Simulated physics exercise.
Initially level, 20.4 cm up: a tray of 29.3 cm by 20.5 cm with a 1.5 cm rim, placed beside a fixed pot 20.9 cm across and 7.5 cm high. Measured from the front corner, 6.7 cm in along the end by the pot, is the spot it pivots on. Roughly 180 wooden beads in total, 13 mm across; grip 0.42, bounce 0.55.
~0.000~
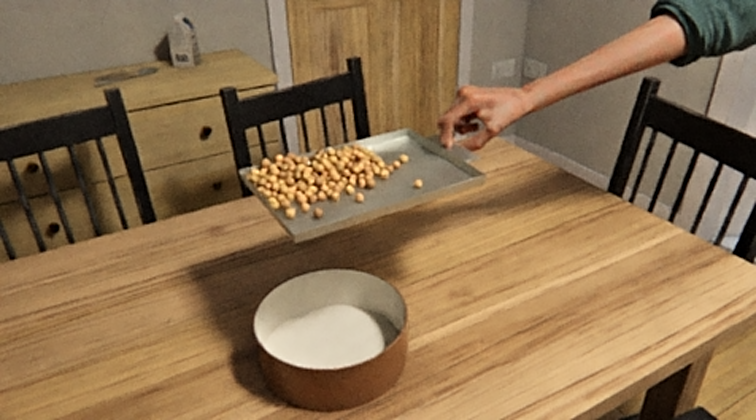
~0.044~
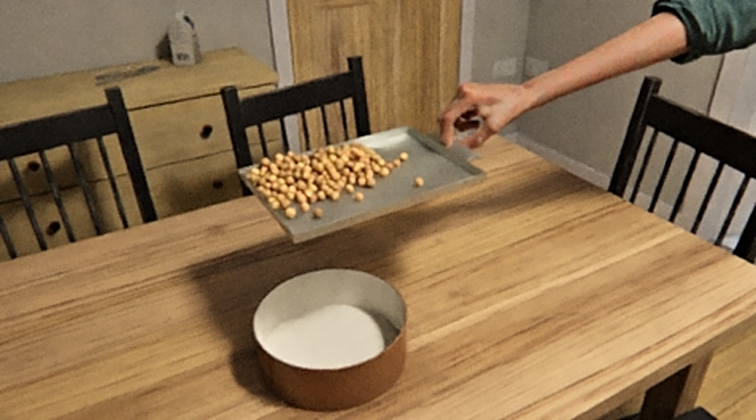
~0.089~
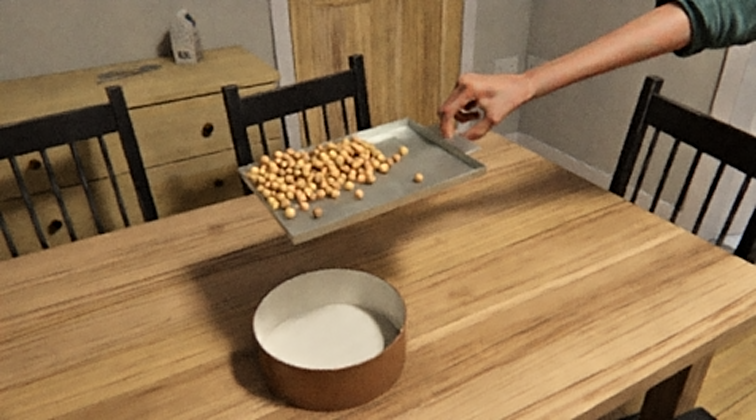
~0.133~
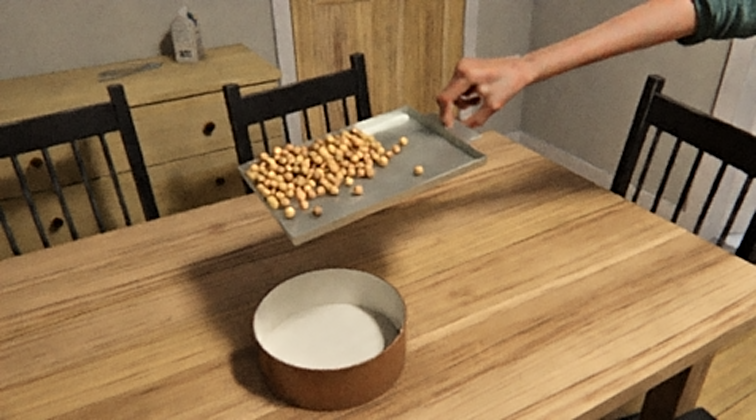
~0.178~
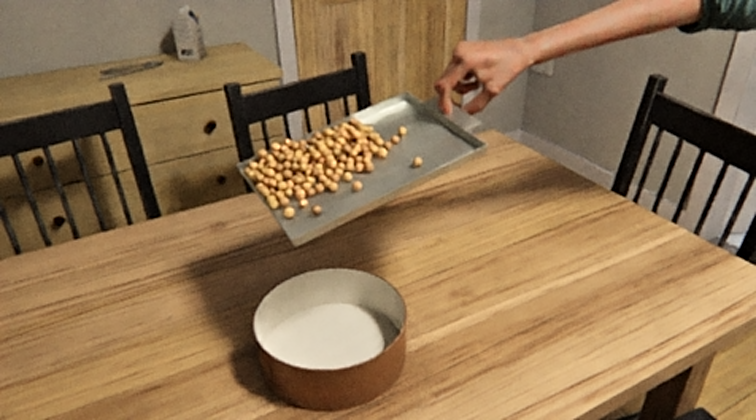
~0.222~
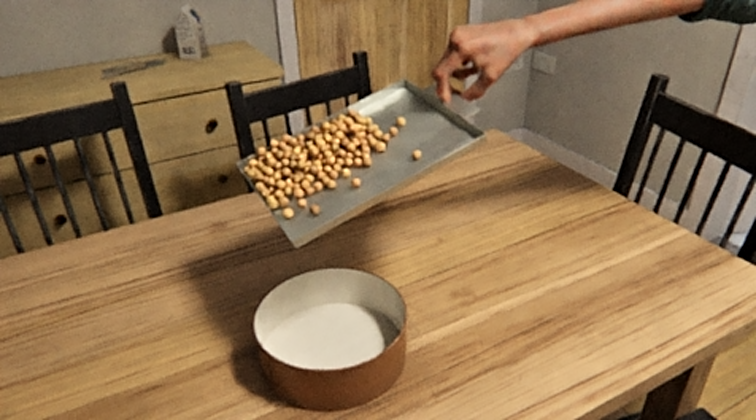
Hand raising the right side of a metal tray of round wooden beads, slanting it leftward above a pot on a table.
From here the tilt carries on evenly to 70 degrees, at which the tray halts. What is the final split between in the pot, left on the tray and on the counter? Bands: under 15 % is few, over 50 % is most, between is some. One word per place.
Pot: Few, left on the tray: Most, counter: Some.
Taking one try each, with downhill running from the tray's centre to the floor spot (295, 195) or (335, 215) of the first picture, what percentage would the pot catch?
I'd put it at roughly 0 per cent for the first tilt and roughly 20 per cent for the second.
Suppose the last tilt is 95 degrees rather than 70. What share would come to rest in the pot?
Roughly 35 percent.
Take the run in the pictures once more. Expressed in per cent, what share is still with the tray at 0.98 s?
Load share: Around 65%.
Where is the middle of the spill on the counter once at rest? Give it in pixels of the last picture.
(185, 398), about.
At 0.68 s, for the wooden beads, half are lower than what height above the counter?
Some 26 cm above the counter.
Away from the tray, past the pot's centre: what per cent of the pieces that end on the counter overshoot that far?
Some 100 per cent.
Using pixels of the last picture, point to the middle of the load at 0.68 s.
At that moment the load's centre is around (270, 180).
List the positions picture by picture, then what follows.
Tray tilt 0 degrees, front corners at (295, 233) and (485, 174); middle of the pieces at (315, 176); pot at (331, 313), in the first frame.
Tray tilt 1 degrees, front corners at (294, 233) and (485, 172); middle of the pieces at (315, 175), in the second frame.
Tray tilt 3 degrees, front corners at (294, 234) and (485, 166), lowest corner left front; middle of the pieces at (315, 172), in the third frame.
Tray tilt 7 degrees, front corners at (293, 236) and (486, 156), lowest corner left front; middle of the pieces at (314, 168), in the fourth frame.
Tray tilt 12 degrees, front corners at (293, 238) and (485, 145), lowest corner left front; middle of the pieces at (313, 163), in the fifth frame.
Tray tilt 16 degrees, front corners at (293, 240) and (485, 134), lowest corner left front; middle of the pieces at (312, 159); pot at (331, 313). Its pace works out near 100 degrees a second, in the sixth frame.
After 0.50 s, tilt 43 degrees; the tray holds 100 %, the pot 0 %.
After 0.68 s, tilt 61 degrees; the tray holds 85 %, the pot 0 %.
Then, at 0.98 s, tilt 70 degrees; the tray holds 65 %, the pot 5 %.
By 2.1 s all is still; pot 10 %, tray 65 %, counter 30 %.
